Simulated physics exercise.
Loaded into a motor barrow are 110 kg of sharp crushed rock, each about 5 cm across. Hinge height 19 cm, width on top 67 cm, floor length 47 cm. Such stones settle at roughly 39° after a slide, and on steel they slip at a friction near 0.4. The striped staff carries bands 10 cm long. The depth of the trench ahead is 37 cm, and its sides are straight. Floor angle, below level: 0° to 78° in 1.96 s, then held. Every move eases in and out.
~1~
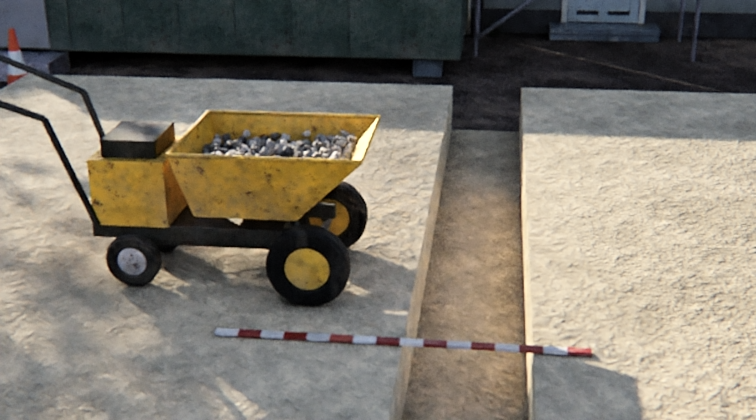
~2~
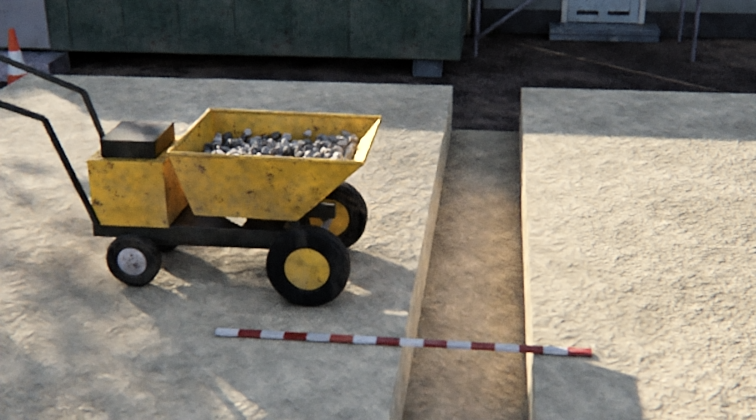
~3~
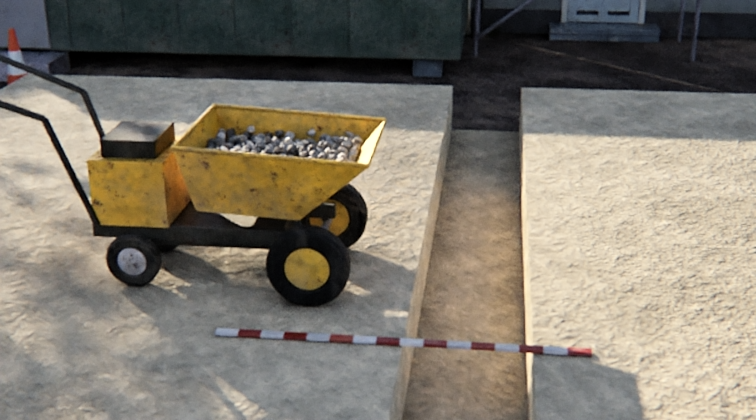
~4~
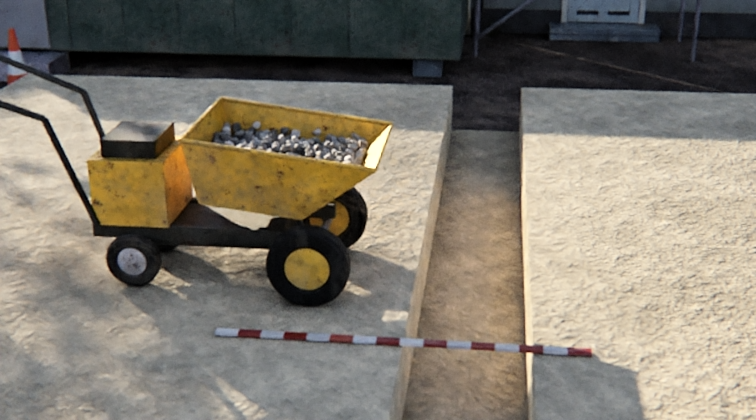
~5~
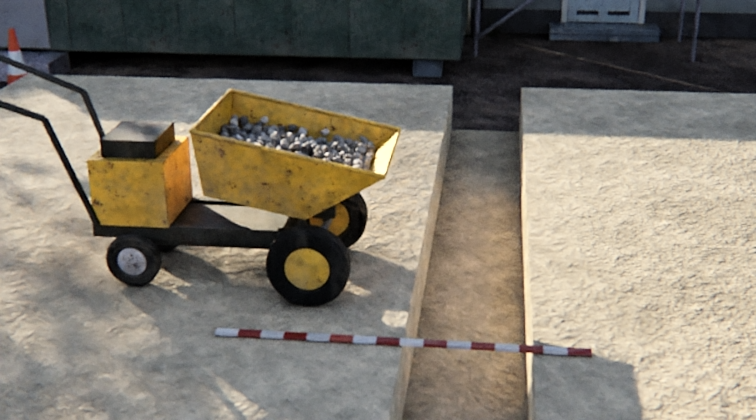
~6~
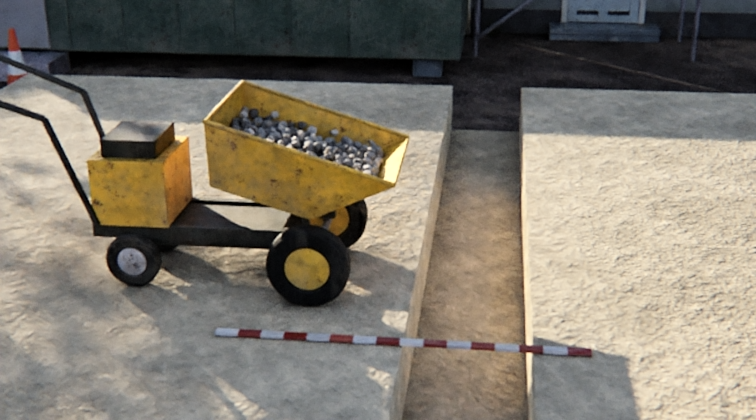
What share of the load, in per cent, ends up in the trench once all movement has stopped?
About 100 per cent.
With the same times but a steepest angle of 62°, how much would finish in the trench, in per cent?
About 75 per cent would end up in the trench.
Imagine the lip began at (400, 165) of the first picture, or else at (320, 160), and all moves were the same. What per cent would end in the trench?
Around 100% for the first place and 80% for the second.
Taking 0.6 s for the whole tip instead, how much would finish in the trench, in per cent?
In that case some 100 per cent.
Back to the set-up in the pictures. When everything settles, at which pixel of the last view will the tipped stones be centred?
I'd put it close to (486, 340).
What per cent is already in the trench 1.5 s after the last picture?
About 70 per cent by then.
Then, 0.9 s after the last picture the floor is at 66°, 100 % in the skip; the foremost stones are at (438, 238).
Then, 1.5 s after the last picture the floor is at 78°, 30 % in the skip, 70 % in the trench; the foremost stones are at (523, 340).
Then, 1.8 s after the last picture the floor is at 78°, 3 % in the skip, 97 % in the trench; the foremost stones are at (523, 325).
Then, 3.8 s after the last picture the floor is at 78°, 0 % in the skip, 100 % in the trench; the foremost stones are at (525, 335).
